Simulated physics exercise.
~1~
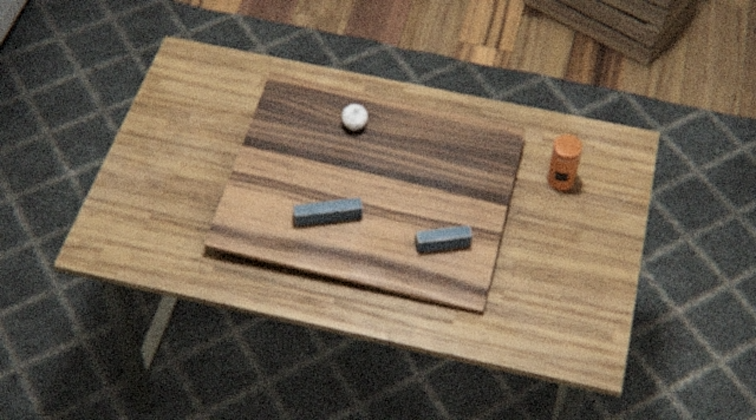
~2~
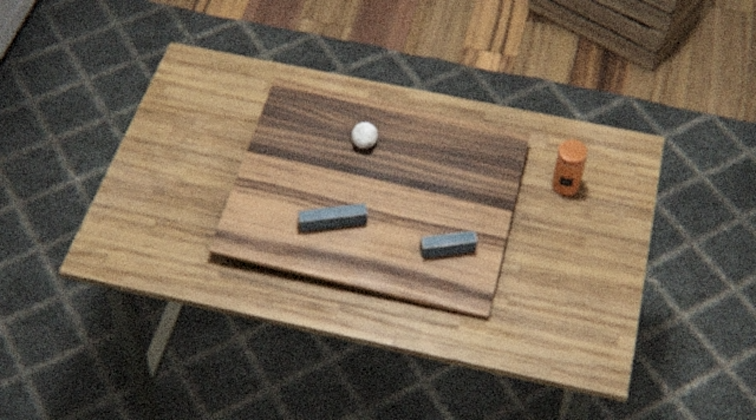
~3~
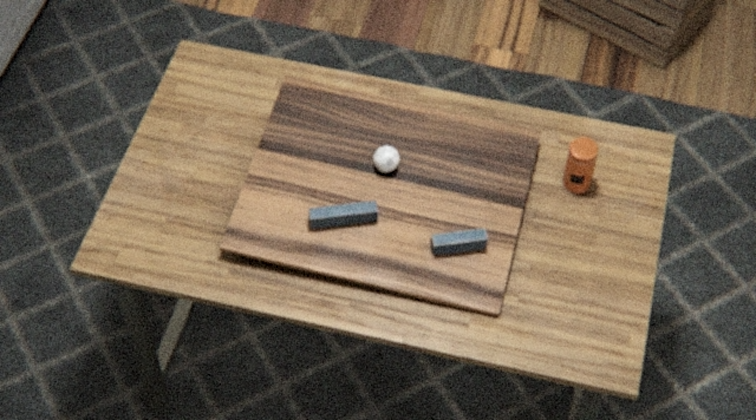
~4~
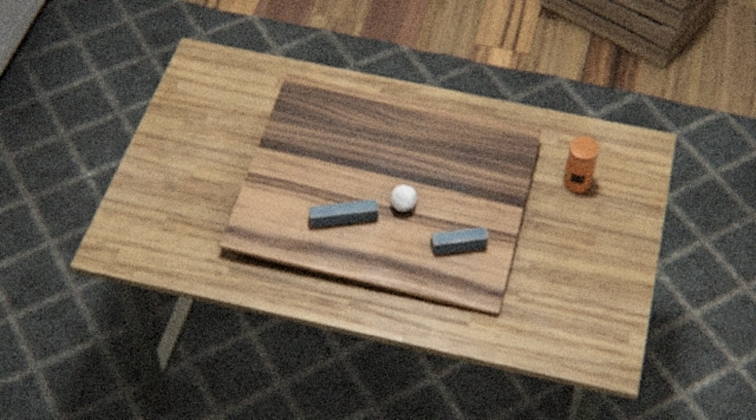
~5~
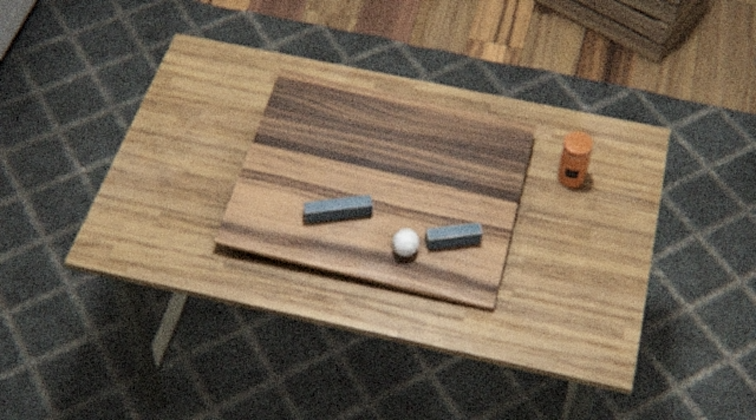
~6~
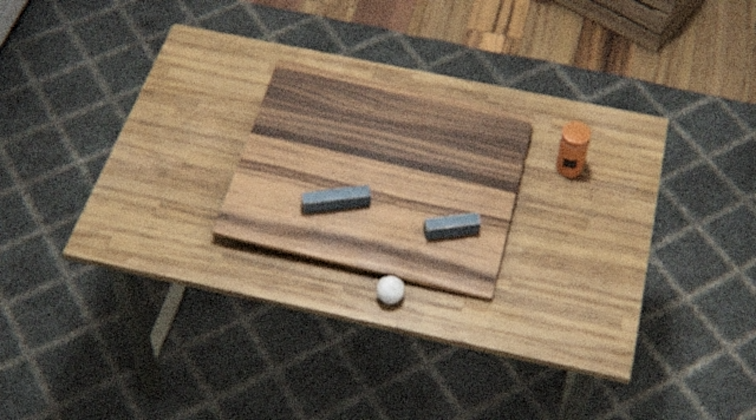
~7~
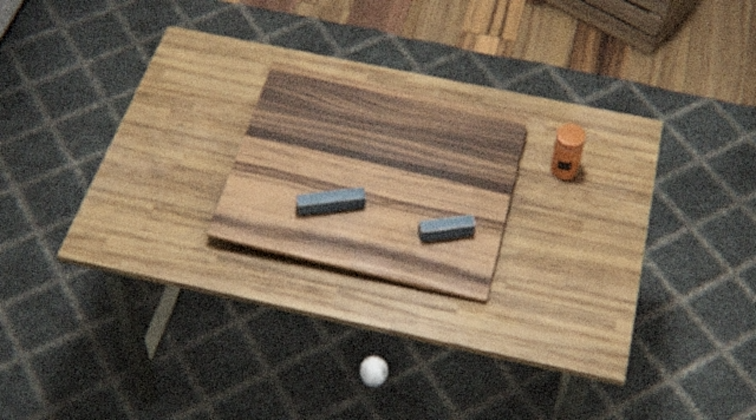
To begin with, a small, round white object sits on the dark upper part of a striped wooden board, which lies on a table with two fixed blue-gray blocks on it and an orange jar to the right. The white object moves down the board toward the viewer, drifting right as it goes. It crosses onto the lighter wood and passes through the gap between the blocks, close to the right one. Then it veers slightly left and leaves the board over the near edge. Finally it passes the table's near edge and is seen against the dark rug, while the jar stays put.
